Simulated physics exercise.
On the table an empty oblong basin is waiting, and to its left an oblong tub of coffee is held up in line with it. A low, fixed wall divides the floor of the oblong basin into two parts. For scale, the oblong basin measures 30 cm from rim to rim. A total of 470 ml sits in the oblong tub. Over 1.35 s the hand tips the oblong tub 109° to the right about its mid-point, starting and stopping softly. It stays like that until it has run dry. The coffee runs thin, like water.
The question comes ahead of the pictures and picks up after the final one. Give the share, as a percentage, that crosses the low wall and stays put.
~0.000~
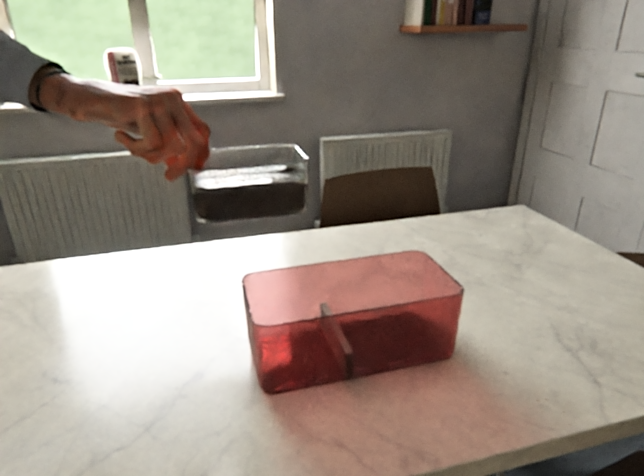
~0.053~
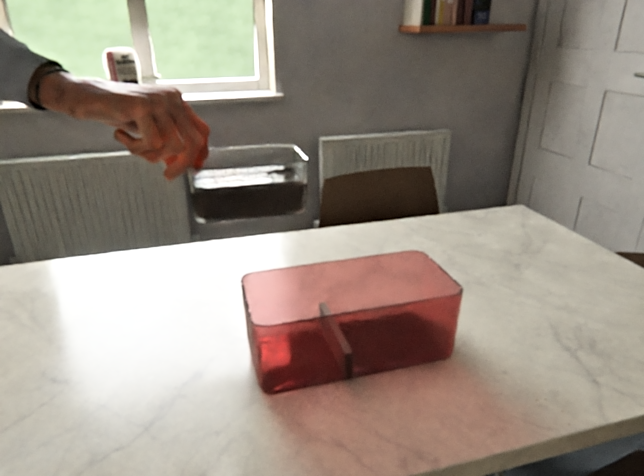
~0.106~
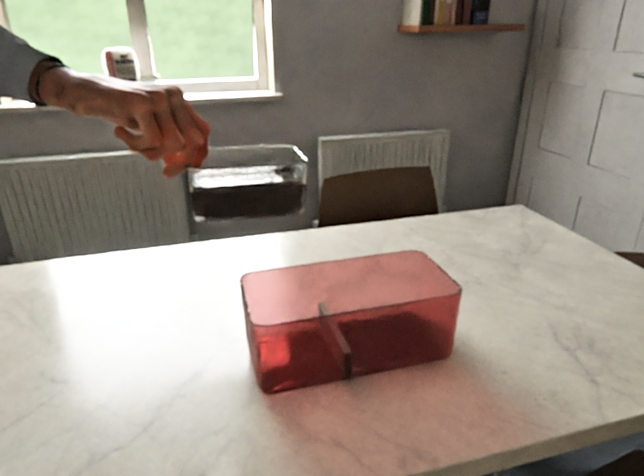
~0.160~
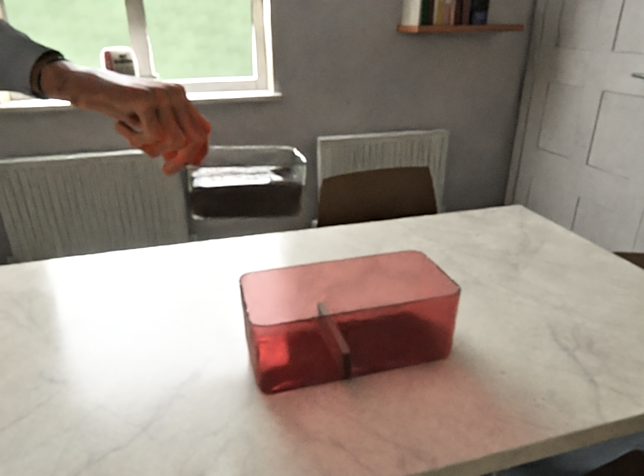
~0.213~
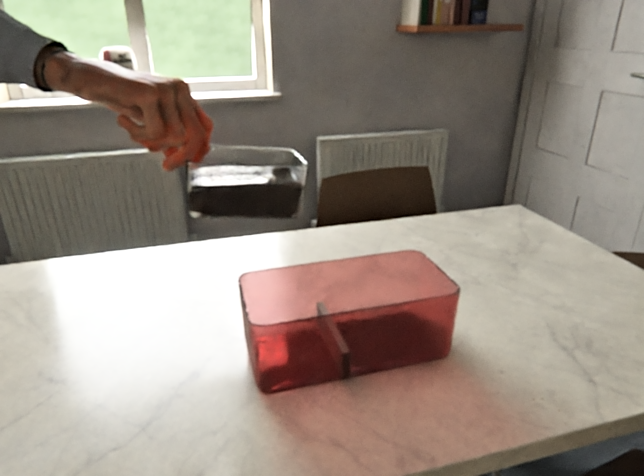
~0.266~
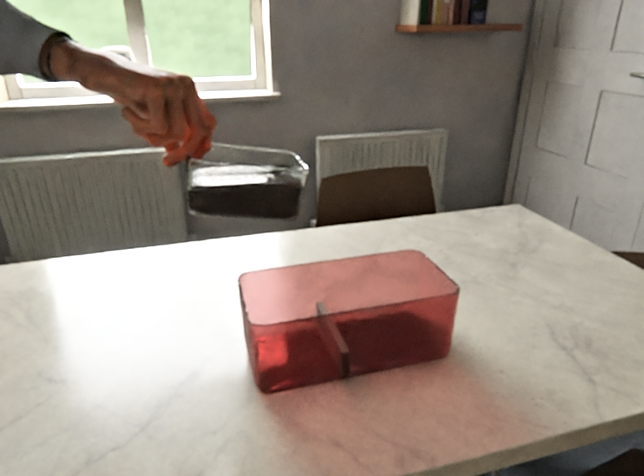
Around 63 %.
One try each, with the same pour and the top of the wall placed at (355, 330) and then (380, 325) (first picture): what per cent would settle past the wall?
The first gives near 45 per cent and the second near 10 per cent.
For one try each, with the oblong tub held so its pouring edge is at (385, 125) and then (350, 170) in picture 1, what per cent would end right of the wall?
It comes to 90 per cent, and then 95 per cent.
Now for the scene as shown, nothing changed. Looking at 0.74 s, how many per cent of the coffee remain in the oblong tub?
54 %.
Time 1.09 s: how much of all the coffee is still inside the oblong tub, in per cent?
About 10 per cent.
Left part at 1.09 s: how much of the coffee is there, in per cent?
Roughly 16 per cent.
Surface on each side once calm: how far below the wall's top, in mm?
About 34 mm on the left, about 30 mm on the right.
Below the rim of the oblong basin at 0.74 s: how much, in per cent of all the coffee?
Near 10 in a hundred.
Then, 0.74 s in, the tilt is 63° and 55 per cent is still to pour, 2 is left of the wall and 8 right of it.
Then, 1.09 s in, the tilt is 99° and 10 per cent is still to pour, 16 is left of the wall and 63 right of it.
Then, 1.45 s in, the tilt is 109° and 0 per cent is still to pour, 34 is left of the wall and 63 right of it.
Then, 1.85 s in, the tilt is 109° and 0 per cent is still to pour, 35 is left of the wall and 63 right of it.
Finally, 35 per cent lies left of the wall, 63 right of it and 2 outside.
